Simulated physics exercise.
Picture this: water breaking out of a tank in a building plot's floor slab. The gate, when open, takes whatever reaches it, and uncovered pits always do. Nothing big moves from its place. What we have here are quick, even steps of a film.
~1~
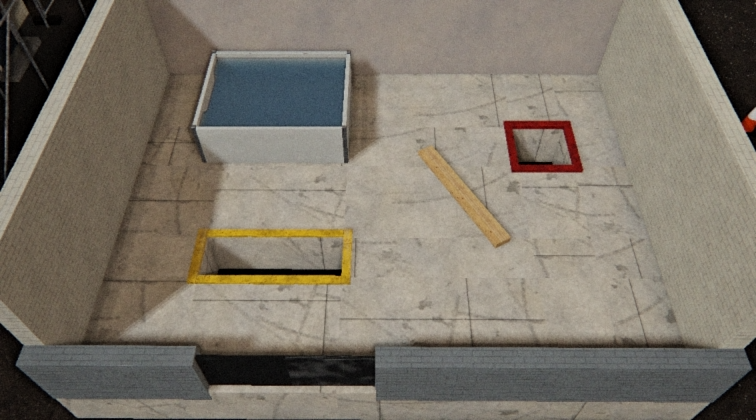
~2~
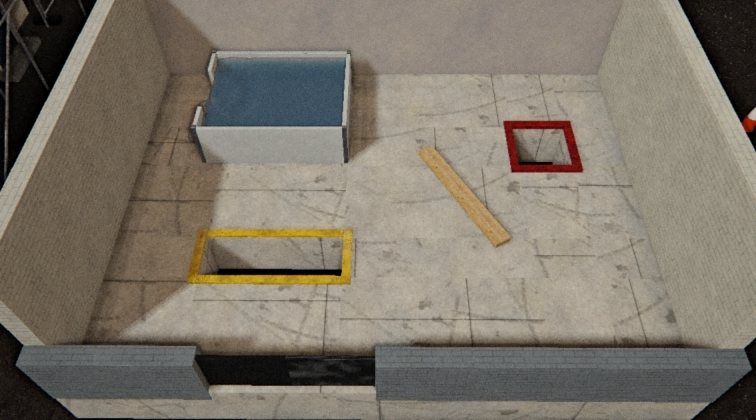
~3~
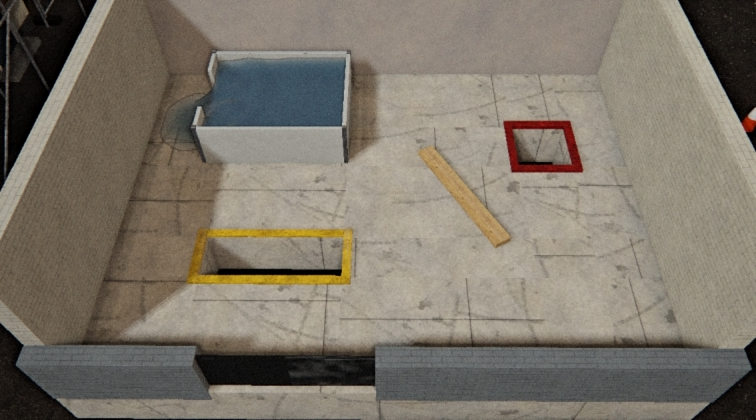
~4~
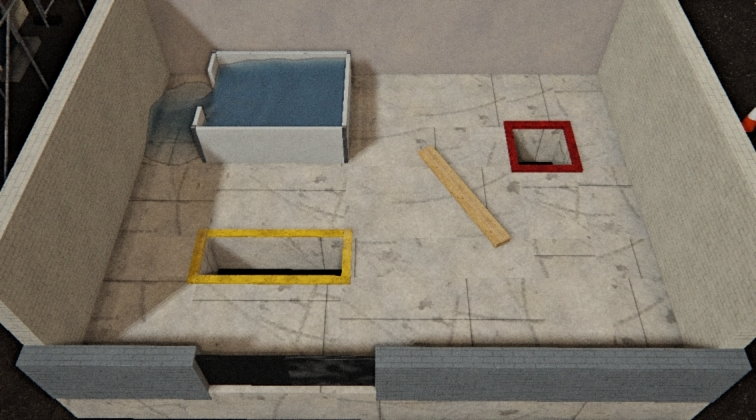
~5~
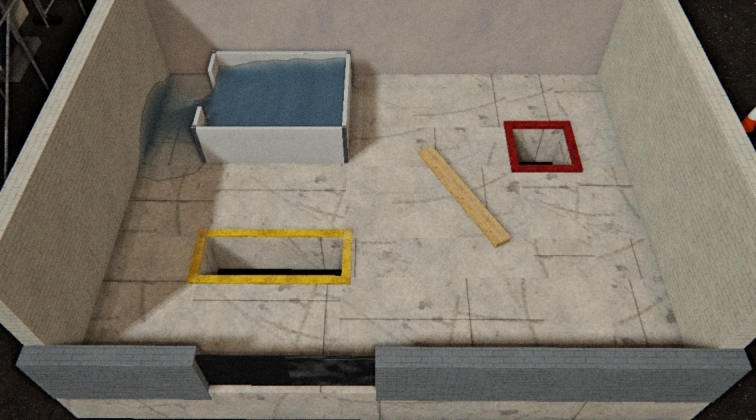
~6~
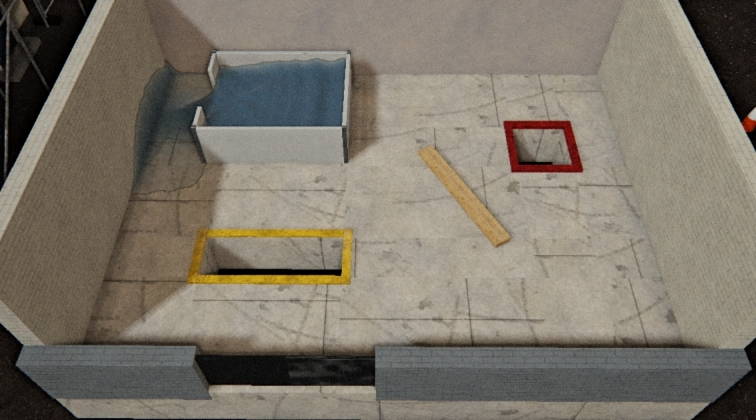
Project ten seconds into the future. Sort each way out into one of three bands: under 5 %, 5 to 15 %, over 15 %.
Sorted: Gate - under 5 %; red pit - under 5 %; yellow pit - 5 to 15 %.
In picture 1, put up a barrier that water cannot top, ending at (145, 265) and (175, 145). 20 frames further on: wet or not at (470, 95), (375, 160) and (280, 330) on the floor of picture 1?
Going spot by spot: Drenched, then high and dry, then drenched.
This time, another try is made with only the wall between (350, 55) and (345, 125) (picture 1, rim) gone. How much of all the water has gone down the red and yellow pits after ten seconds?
Red 25 %, yellow 2 %.
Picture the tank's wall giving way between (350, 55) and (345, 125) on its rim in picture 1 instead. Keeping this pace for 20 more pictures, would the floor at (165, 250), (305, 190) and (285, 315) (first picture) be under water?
Result, in sequence: Untouched by the flood; untouched by the flood; untouched by the flood.
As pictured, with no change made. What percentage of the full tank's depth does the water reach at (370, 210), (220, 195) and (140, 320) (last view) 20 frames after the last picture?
Respectively near 2, 2 and 6 per cent.
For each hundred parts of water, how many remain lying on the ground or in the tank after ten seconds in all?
My reckoning gives about 92 %.
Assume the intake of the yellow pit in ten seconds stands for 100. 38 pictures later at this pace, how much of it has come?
It works out at roughly 80 percent of the ten-second total.
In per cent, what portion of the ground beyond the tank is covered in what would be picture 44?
My estimate is close to 75 per cent.
A moment on, water covers 15 % of the floor; the gate 0 %, the red pit 0 %, the yellow pit 0 %.
Next, water covers 25 % of the floor; the gate 0 %, the red pit 0 %, the yellow pit 1 %.
Then, water covers 40 % of the floor; the gate 0 %, the red pit 0 %, the yellow pit 3 %.
Later, water covers 75 % of the floor; the gate 0 %, the red pit 1 %, the yellow pit 5 %.
In the end, water covers 90 % of the floor; the gate 0 %, the red pit 2 %, the yellow pit 7 %.
